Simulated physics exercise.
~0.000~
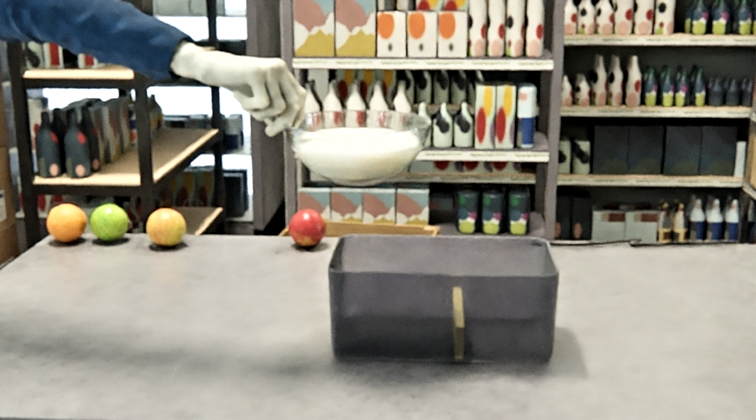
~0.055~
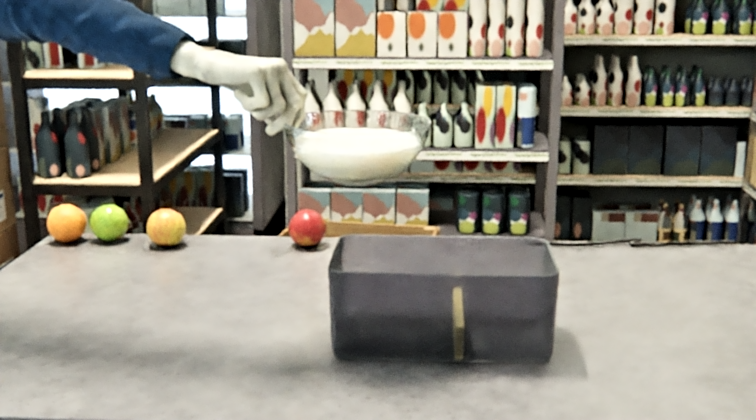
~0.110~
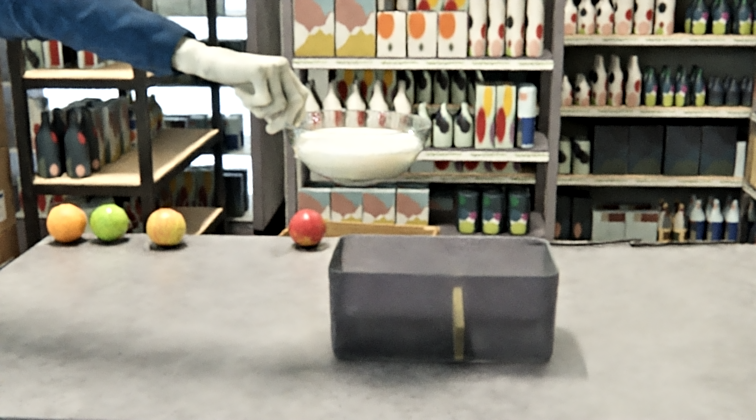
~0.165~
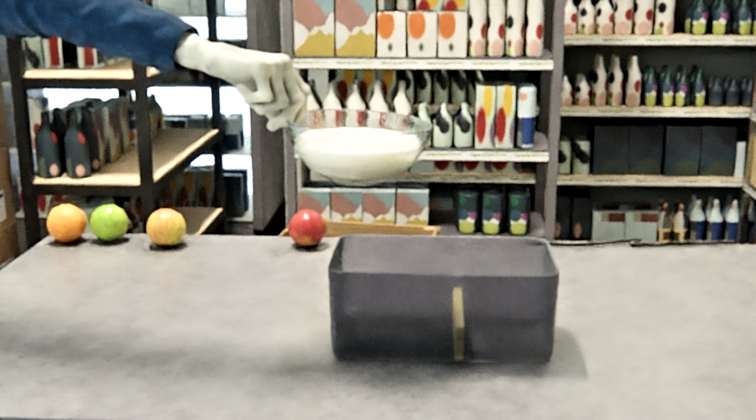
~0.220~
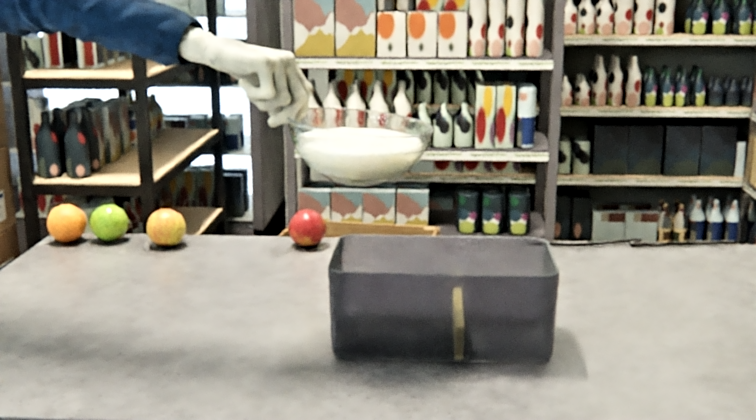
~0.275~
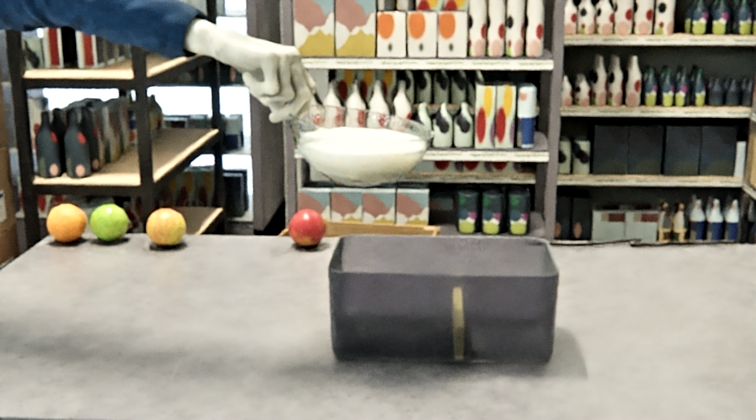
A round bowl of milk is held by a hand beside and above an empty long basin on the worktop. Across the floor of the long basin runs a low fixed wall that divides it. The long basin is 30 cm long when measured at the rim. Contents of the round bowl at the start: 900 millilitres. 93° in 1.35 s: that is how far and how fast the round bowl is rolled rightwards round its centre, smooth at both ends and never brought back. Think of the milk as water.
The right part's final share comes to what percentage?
It comes to roughly 72 %.
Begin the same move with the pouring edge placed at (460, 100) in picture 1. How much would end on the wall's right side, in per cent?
It would then come to around 85 percent.
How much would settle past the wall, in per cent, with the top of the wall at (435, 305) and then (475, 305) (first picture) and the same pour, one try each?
The first try gives 90 percent and the second 50 percent.
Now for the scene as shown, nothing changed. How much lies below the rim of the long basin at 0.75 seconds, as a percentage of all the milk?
About 14%.
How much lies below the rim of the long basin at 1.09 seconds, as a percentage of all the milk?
Some 88 percent.
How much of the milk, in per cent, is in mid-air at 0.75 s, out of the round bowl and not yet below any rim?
Roughly 30 percent.
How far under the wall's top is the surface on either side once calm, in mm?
Left about 38 mm, while the right is about 12 mm.
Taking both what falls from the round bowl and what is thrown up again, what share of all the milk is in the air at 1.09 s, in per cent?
Something like 8 per cent is in the air then.
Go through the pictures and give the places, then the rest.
In the first picture, it leans 0°; its right rim is at (430, 124); the milk meets the walls at (293, 138) and (423, 140); the long basin's rim runs from (334, 253) to (553, 257); the wall's top is at (458, 307).
In the second picture, it leans 0°; its right rim is at (430, 124); the milk meets the walls at (294, 138) and (423, 140).
In the third picture, it leans 2°; its right rim is at (431, 126); the milk meets the walls at (294, 137) and (423, 141).
In the fourth picture, it leans 3°; its right rim is at (432, 128); the milk meets the walls at (295, 137) and (424, 141).
In the fifth picture, it leans 6°; its right rim is at (433, 131); the milk meets the walls at (296, 137) and (425, 142).
In the sixth picture, it leans 9°; its right rim is at (434, 136); the milk meets the walls at (299, 137) and (427, 143).
Then, 0.75 s in, the tilt is 54° and 57 per cent is still to pour, 2 is left of the wall and 12 right of it.
Then, 1.09 s in, the tilt is 85° and 4 per cent is still to pour, 18 is left of the wall and 70 right of it.
Then, 1.46 s in, the tilt is 93° and 0 per cent is still to pour, 28 is left of the wall and 72 right of it.
Then, 1.85 s in, the tilt is 93° and 0 per cent is still to pour, 28 is left of the wall and 72 right of it.
Finally, 28 per cent lies left of the wall, 72 right of it and 1 outside.
